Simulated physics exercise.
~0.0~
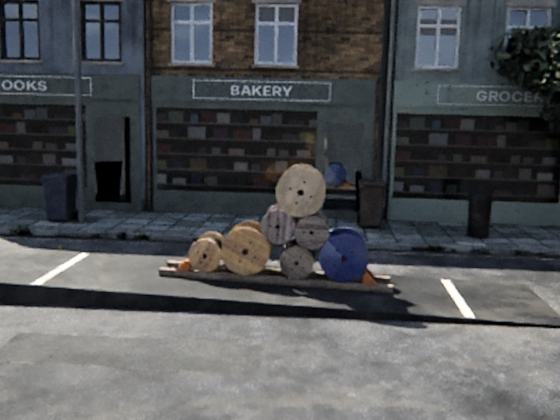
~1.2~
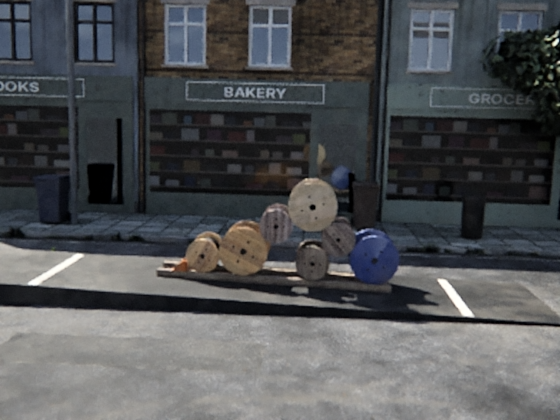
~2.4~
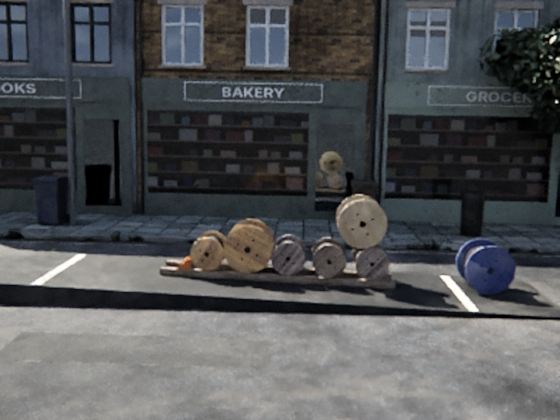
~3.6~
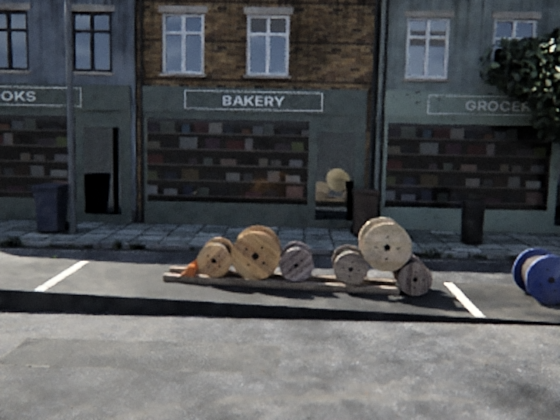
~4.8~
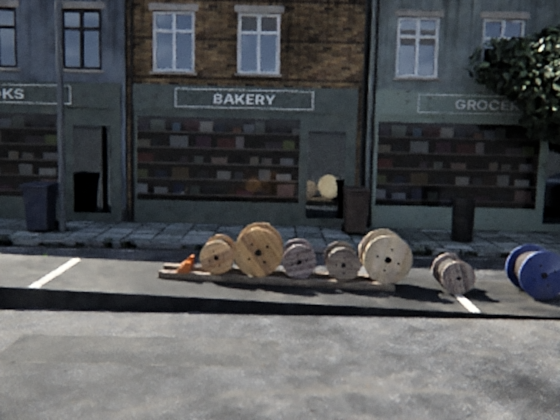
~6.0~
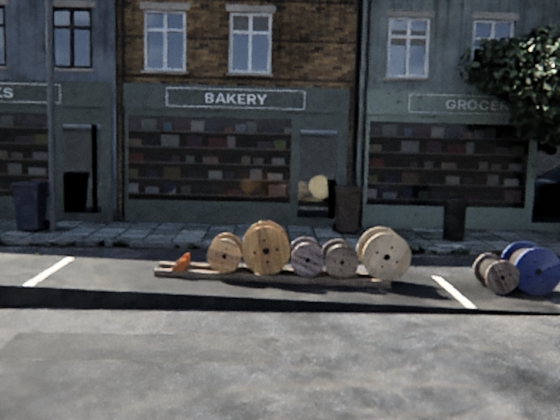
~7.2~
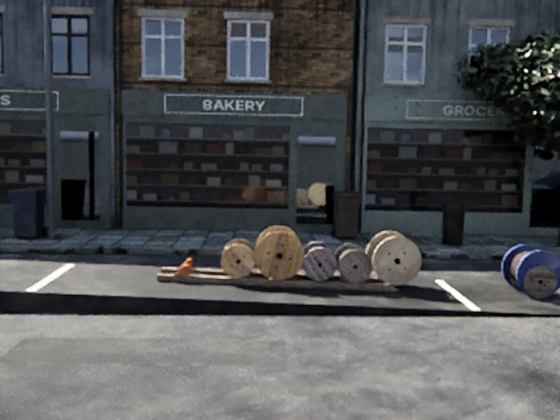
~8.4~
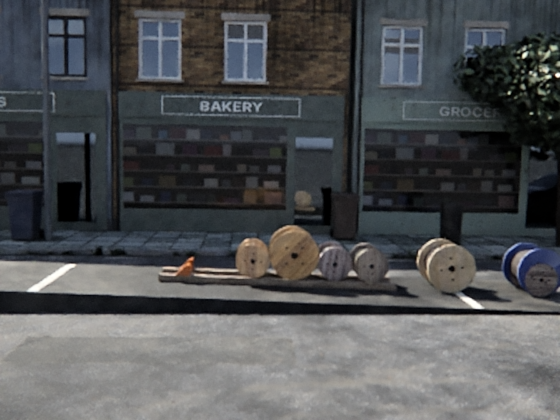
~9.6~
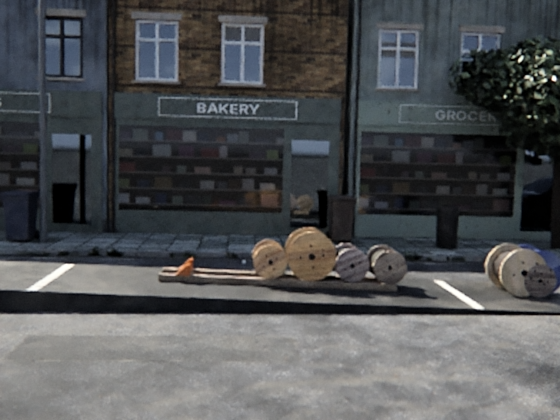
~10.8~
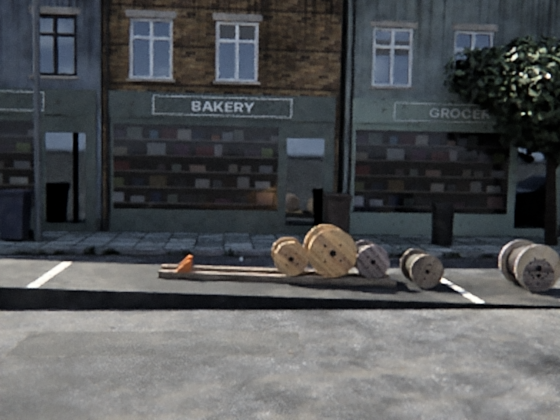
A stack of cable reels on wooden beams in front of a bakery collapsed to the right, and the blue one rolled off past the right white line, followed by a few others, while the rest stayed on or near the beams.
